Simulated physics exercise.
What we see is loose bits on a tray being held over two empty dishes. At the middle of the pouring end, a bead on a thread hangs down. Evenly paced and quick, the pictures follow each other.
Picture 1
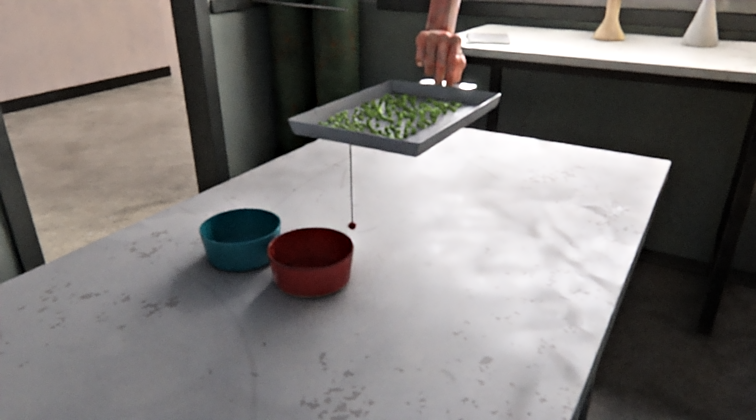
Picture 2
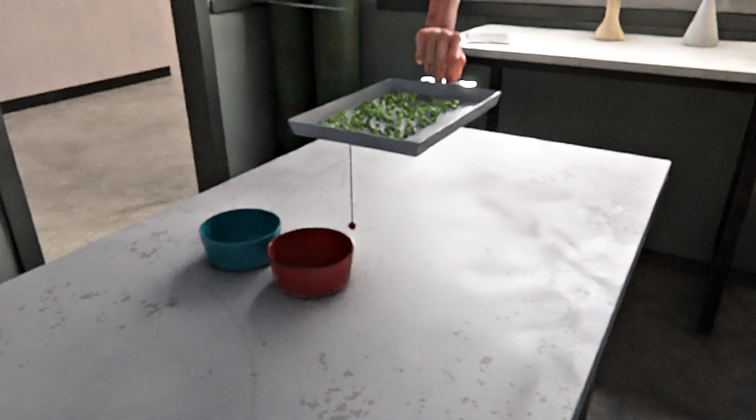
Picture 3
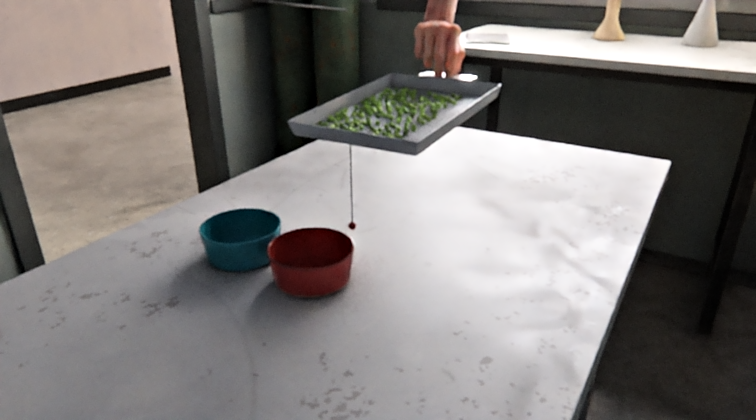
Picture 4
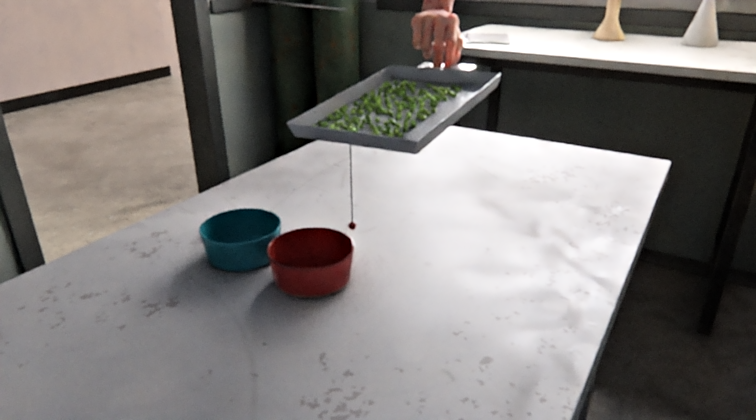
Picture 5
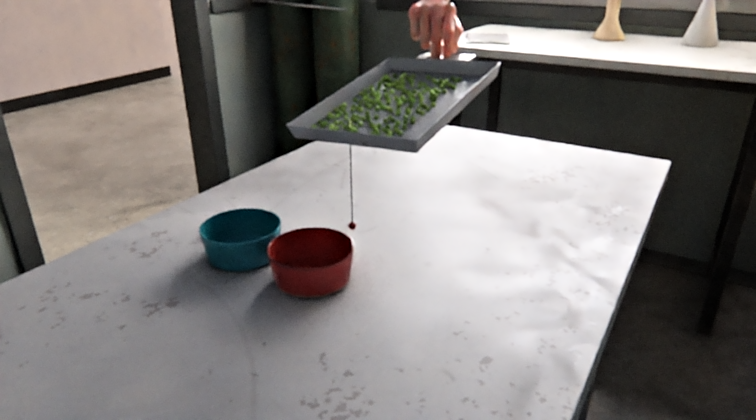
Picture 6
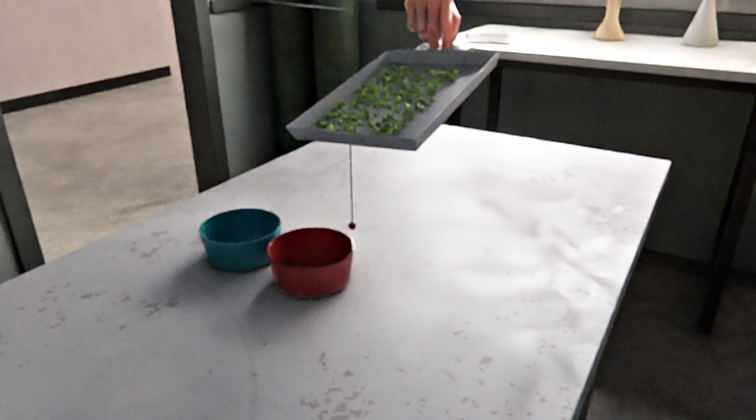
A dim room with a pale, worn table is seen from slightly above, with a doorway at left and a white side table behind. A hand grips the far end of a grey tray of loose green bits, a dark red bead hanging on a thread beneath its near edge, beyond a teal bowl and a red bowl. The hand slowly raises the far end, tilting the tray slightly toward the viewer, while the bowls and camera stay still.
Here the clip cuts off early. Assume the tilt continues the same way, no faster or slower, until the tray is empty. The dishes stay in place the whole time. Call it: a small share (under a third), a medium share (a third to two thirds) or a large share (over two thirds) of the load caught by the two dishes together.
Medium.
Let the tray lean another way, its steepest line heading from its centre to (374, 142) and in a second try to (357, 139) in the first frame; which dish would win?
Going by the two tries in order: The right-placed dish, then the right-placed dish.
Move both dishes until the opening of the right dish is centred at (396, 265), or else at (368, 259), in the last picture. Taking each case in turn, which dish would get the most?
First try: The left-hand one. Second try: The left-hand one.
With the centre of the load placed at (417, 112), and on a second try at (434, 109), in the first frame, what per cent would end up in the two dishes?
It would be roughly 60 per cent for the first and roughly 50 per cent for the second.
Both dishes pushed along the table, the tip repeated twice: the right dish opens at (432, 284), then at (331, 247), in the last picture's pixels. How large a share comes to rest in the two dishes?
Trial 1 around 0 percent, trial 2 around 70 percent.
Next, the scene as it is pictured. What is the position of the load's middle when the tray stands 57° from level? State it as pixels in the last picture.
The load is centred around (320, 129).
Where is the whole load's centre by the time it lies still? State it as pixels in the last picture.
Near pixel (291, 259).
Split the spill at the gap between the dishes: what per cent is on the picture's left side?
Estimate: Roughly 20 %.
Just after the last frame, tray tipped steeply; almost all on the tray; just a few in the air.
A moment on, tray tipped right over; roughly half on the tray; about a tenth in the right dish; about a tenth in the left dish; about a tenth outside both; roughly a third in the air.
Further on, tray tipped past a quarter turn; roughly a third in the right dish; about a tenth in the left dish; roughly half outside both.
When it is over, tray tipped past a quarter turn; roughly a third in the right dish; about a tenth in the left dish; roughly half outside both.
